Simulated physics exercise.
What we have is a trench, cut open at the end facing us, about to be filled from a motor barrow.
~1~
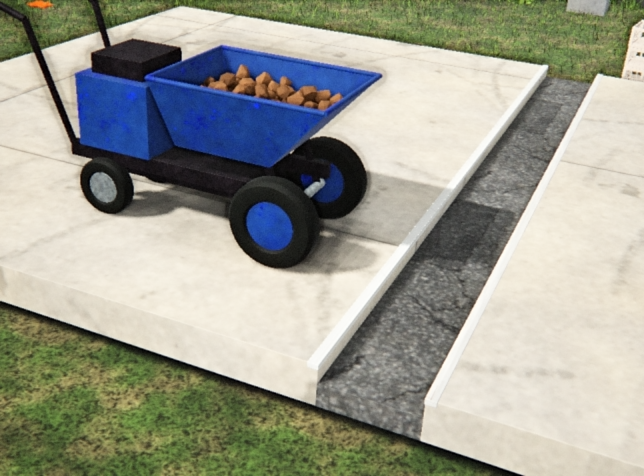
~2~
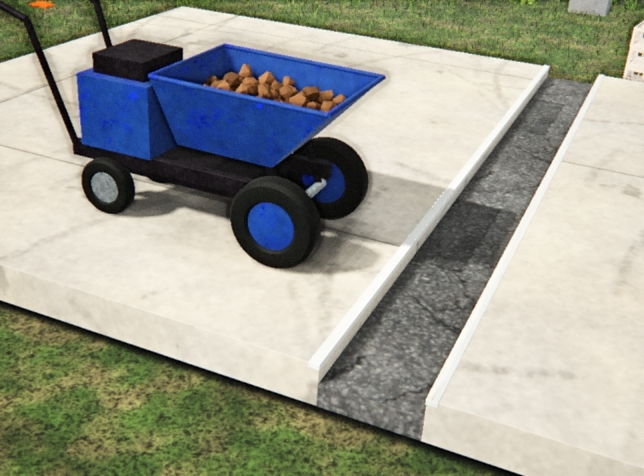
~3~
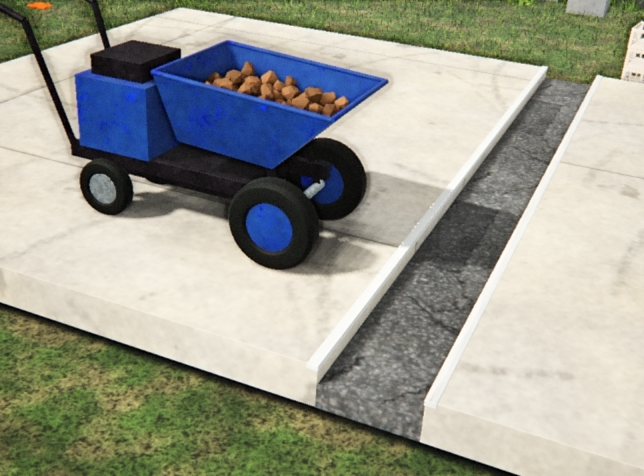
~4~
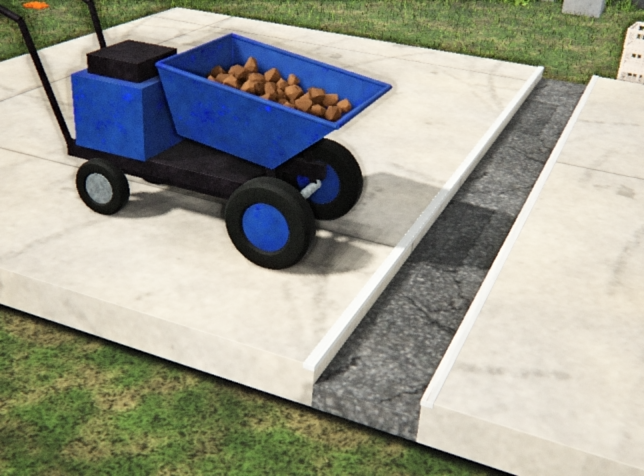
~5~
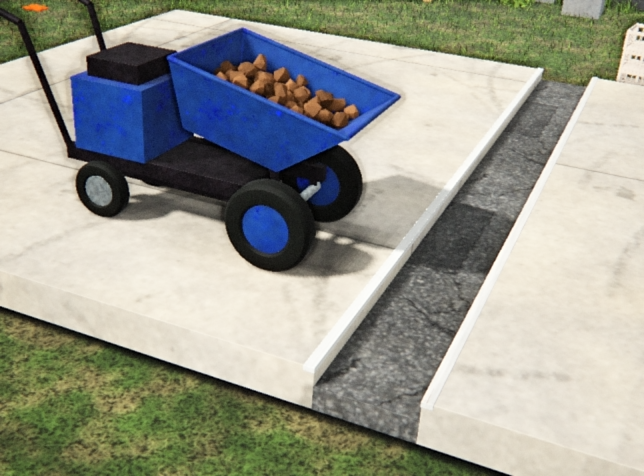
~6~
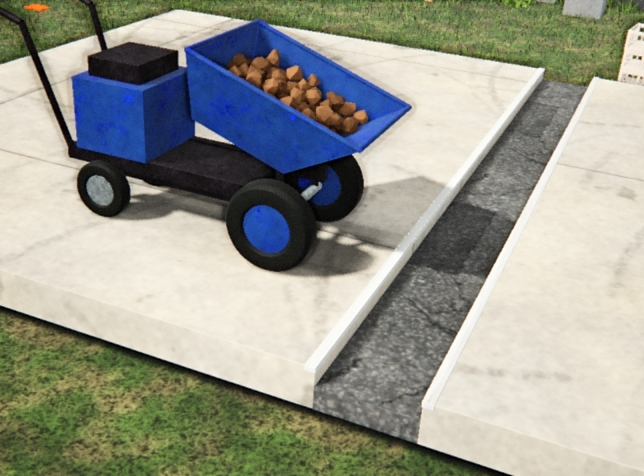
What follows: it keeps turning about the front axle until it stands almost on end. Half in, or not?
Between the edges lies over half of the load.
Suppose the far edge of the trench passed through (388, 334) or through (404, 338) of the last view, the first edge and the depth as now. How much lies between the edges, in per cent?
The first gives 10 %, the second 20 %.
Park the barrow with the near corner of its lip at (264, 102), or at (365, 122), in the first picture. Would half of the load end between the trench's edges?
In turn: Over half; not half.
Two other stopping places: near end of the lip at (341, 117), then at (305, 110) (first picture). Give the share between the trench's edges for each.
In turn 60 and 80 in a hundred.
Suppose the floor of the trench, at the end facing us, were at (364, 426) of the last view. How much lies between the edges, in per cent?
About 100 per cent.
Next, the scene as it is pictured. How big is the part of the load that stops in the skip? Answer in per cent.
Some 15 per cent.
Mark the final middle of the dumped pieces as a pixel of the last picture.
Close to (450, 293).
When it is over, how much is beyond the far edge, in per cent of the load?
Close to 10 per cent.
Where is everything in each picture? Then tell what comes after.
Lip of the skip (325, 114), level; top of the load (249, 92), clay clods; first edge of the trench (348, 318); far edge (457, 350), the trench over half as wide as the skip, and shallow for its width, in the first frame.
Lip of the skip (328, 116), level; top of the load (251, 91), in the second frame.
Lip of the skip (332, 121), tipped barely; top of the load (254, 91), in the third frame.
Lip of the skip (337, 127), tipped a little; top of the load (228, 80), in the fourth frame.
Lip of the skip (347, 138), tipped a little; top of the load (238, 78), in the fifth frame.
Lip of the skip (359, 150), tipped clearly; top of the load (245, 71); first edge of the trench (345, 321); far edge (455, 353), in the sixth frame.
Just after the last frame, skip tipped steeply; every one in the skip.
A moment on, skip tipped right over; roughly a third in the skip; roughly half in or heaped over the trench; just a few beyond it.
Further on, skip tipped right over; about a tenth in the skip; the larger part in or heaped over the trench; about a tenth beyond it.
When it is over, skip tipped right over; about a tenth in the skip; the larger part in or heaped over the trench; about a tenth beyond it.
